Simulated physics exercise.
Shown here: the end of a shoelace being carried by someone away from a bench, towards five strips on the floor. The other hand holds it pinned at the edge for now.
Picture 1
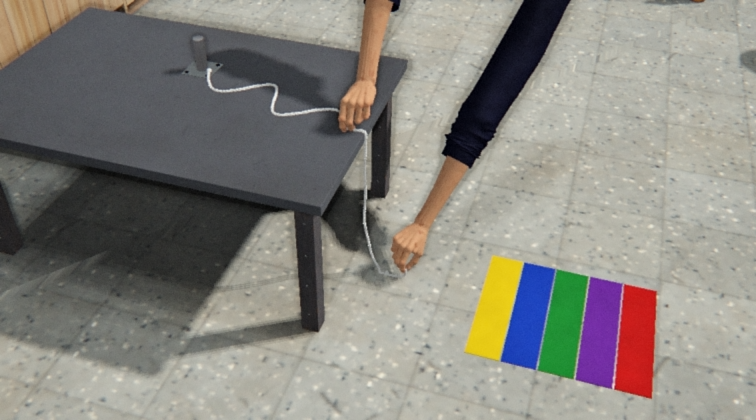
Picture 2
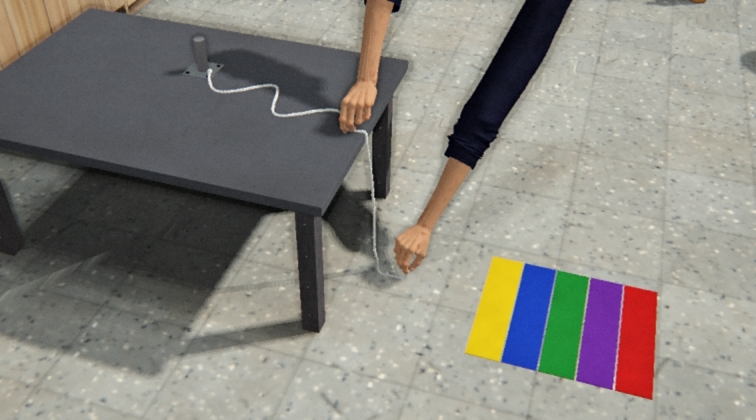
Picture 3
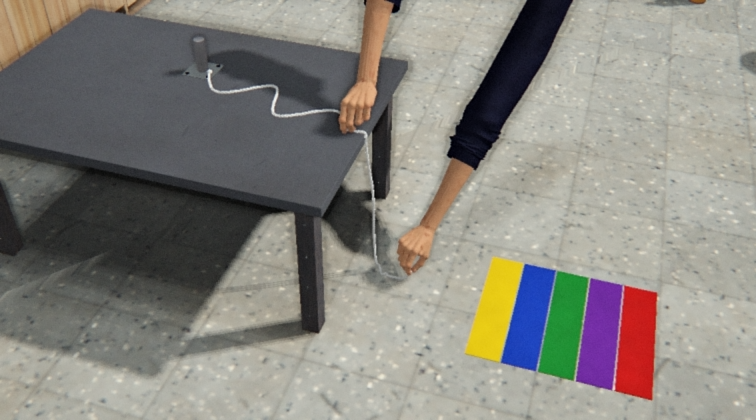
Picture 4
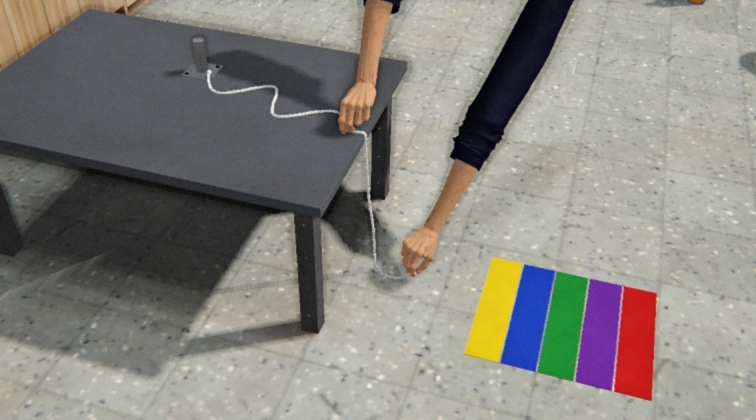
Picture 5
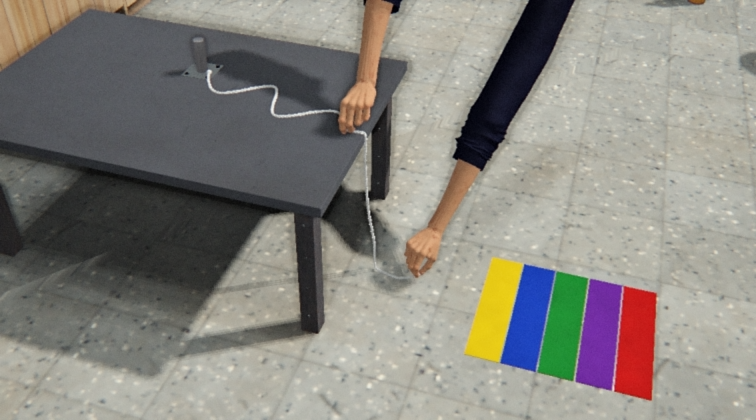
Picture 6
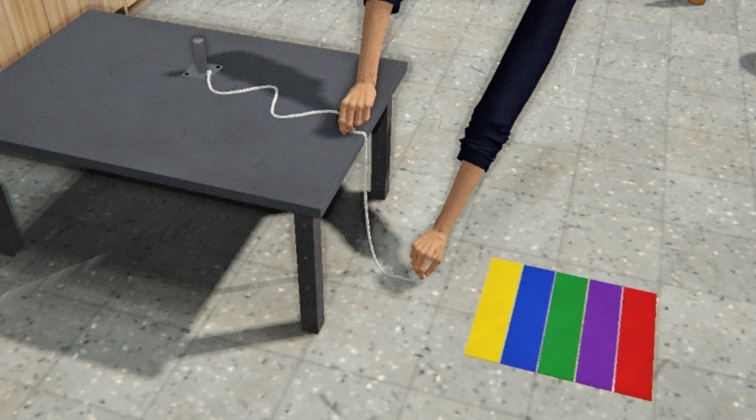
A hand low beside a dark bench slowly drew the end of a white shoelace a short way right, towards five coloured strips on the floor, while another hand pinned it at the bench's edge.
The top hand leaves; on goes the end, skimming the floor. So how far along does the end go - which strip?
Along to the purple strip.
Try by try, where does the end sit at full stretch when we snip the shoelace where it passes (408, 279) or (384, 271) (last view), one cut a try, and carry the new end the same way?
Roughly at (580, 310) the first time and at (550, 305) the second.
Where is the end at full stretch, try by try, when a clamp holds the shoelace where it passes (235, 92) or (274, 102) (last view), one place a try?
(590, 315); (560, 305).
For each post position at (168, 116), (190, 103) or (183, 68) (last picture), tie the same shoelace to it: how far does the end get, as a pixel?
The first try gives about (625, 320), the second about (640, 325) and the third about (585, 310).
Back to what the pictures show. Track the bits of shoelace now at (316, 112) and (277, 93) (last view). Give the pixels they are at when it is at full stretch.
Final spots: (383, 126), then (307, 98).
A little later, end near (560, 307); over green.
Next, end near (594, 314); over purple.
When it is tight, end near (614, 319); over purple. It halts on the purple strip.
